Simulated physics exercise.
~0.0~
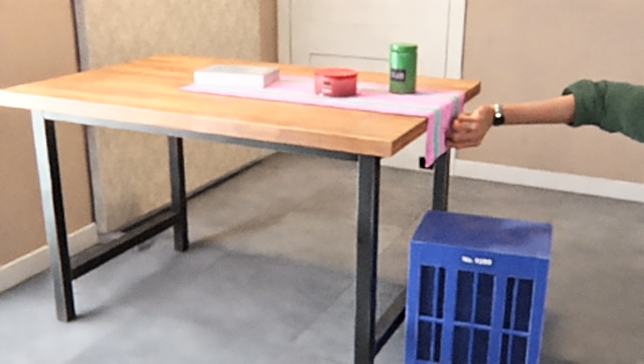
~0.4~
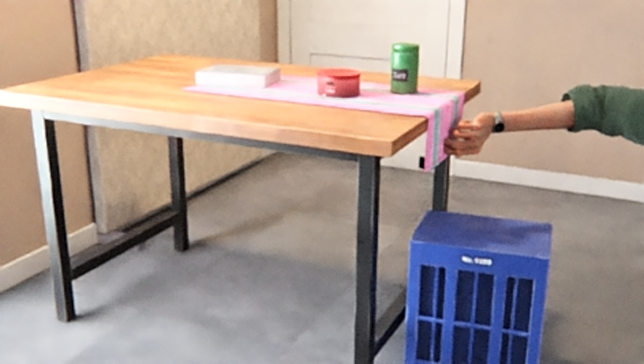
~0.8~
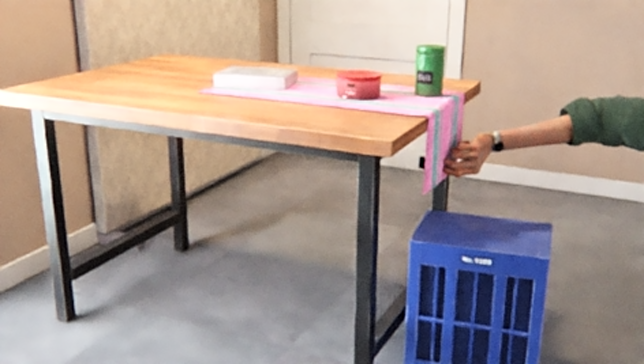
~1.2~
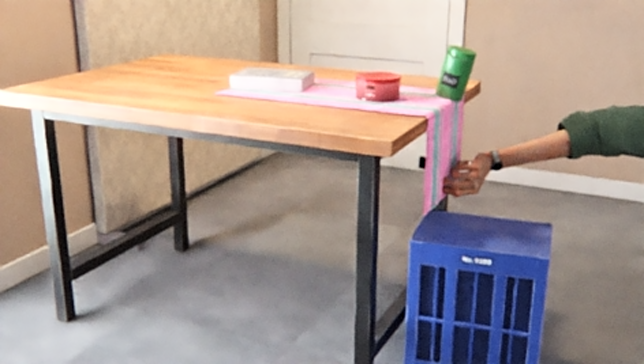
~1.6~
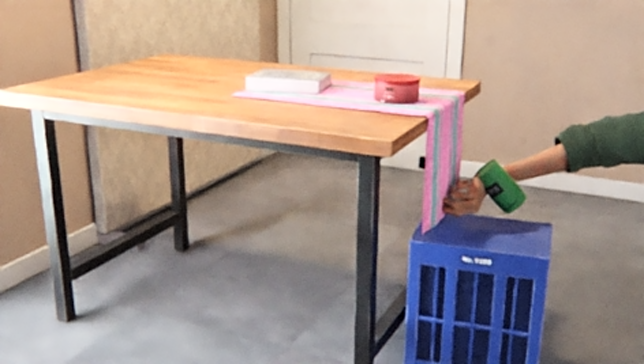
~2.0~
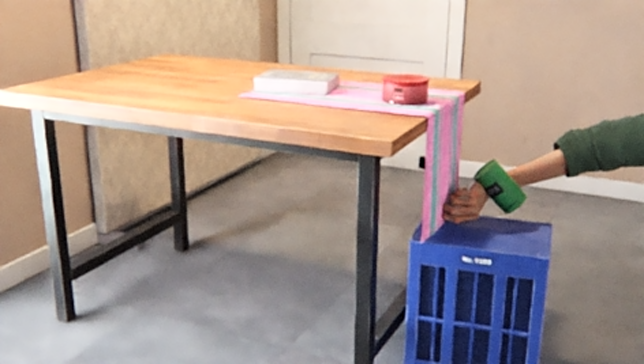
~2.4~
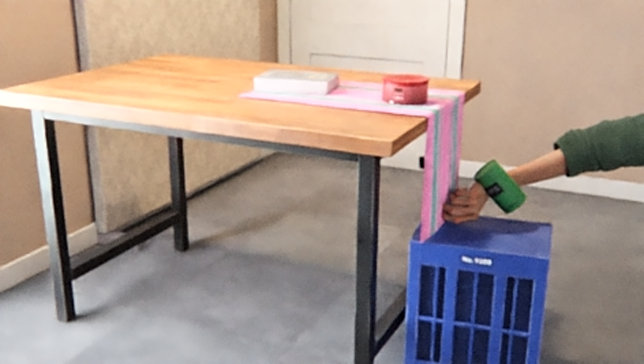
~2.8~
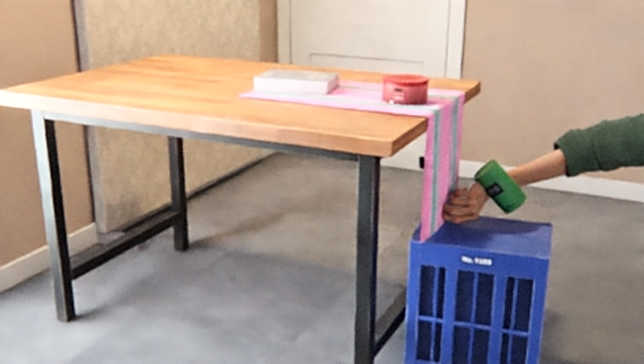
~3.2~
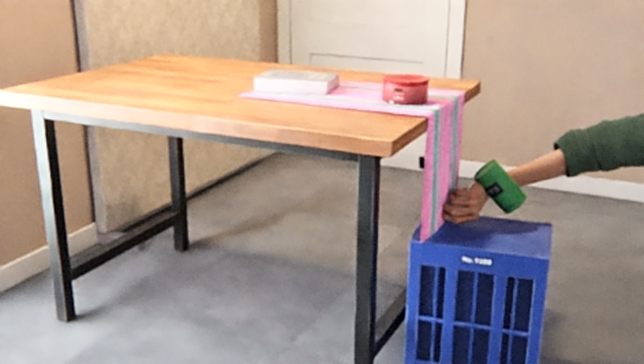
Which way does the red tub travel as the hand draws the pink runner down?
The red tub moves to the right, carried along on the runner towards the edge of the table.
